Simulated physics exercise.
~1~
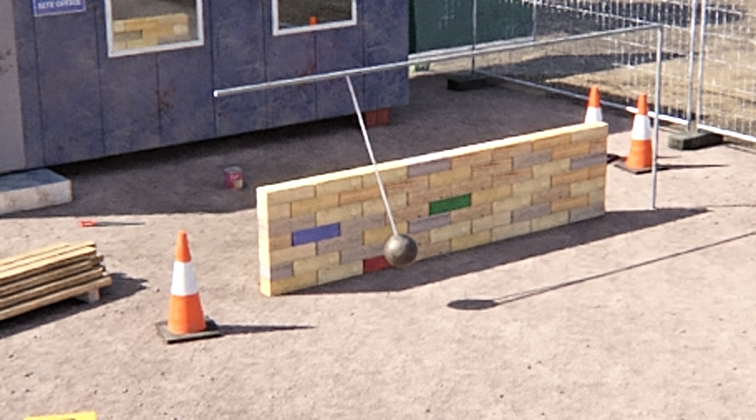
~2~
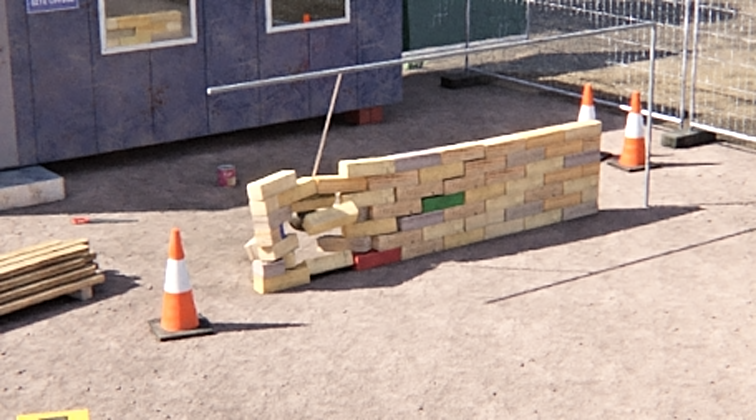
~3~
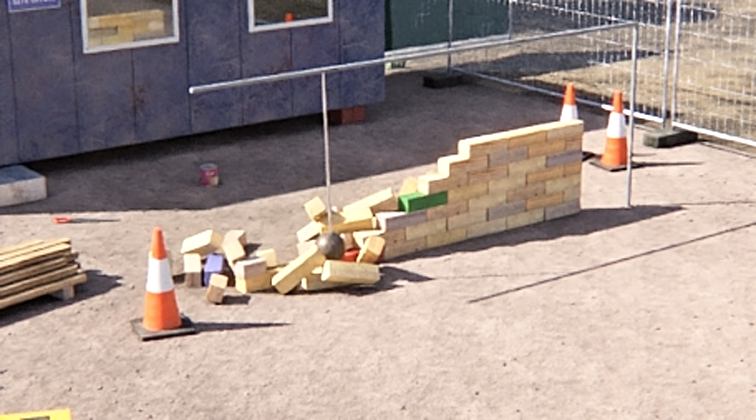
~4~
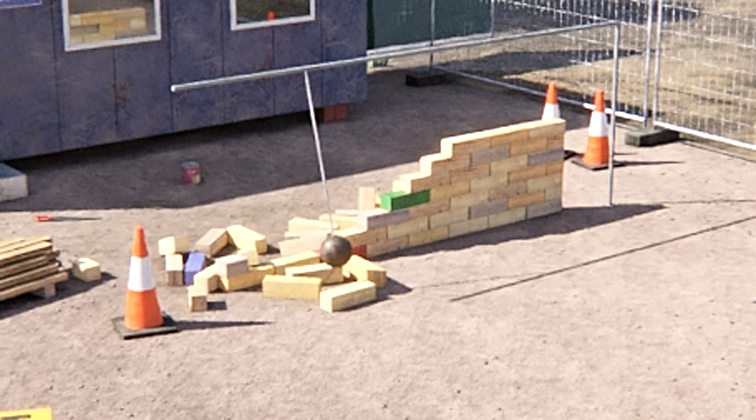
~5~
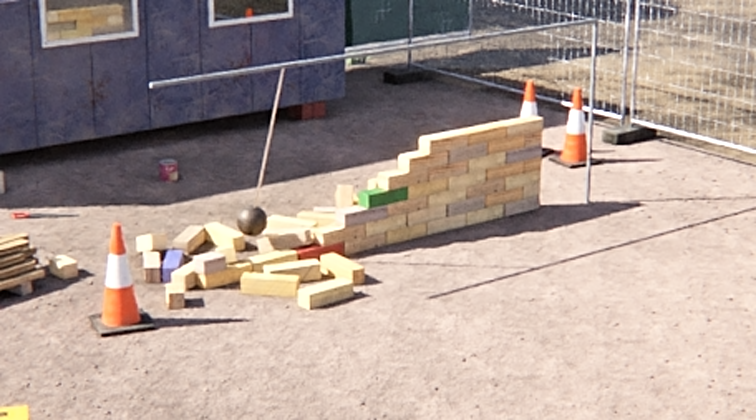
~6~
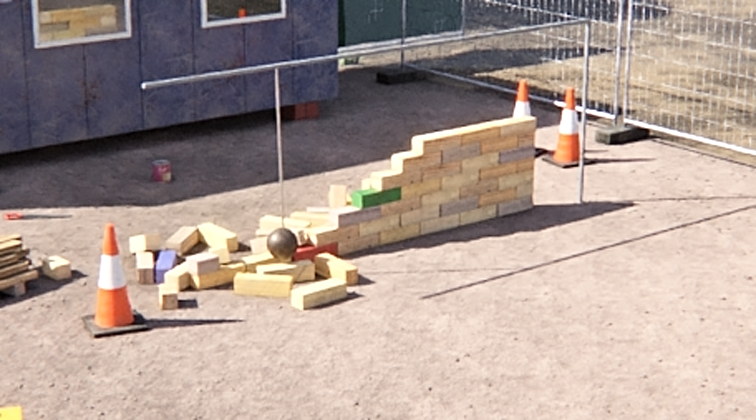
In a fenced yard beside a blue site office, a hanging ball swings into a wall of pale blocks, knocking its left part, including a blue block, into a heap; the ball keeps swinging over the rubble while the stepped right part, with the green block, stands.
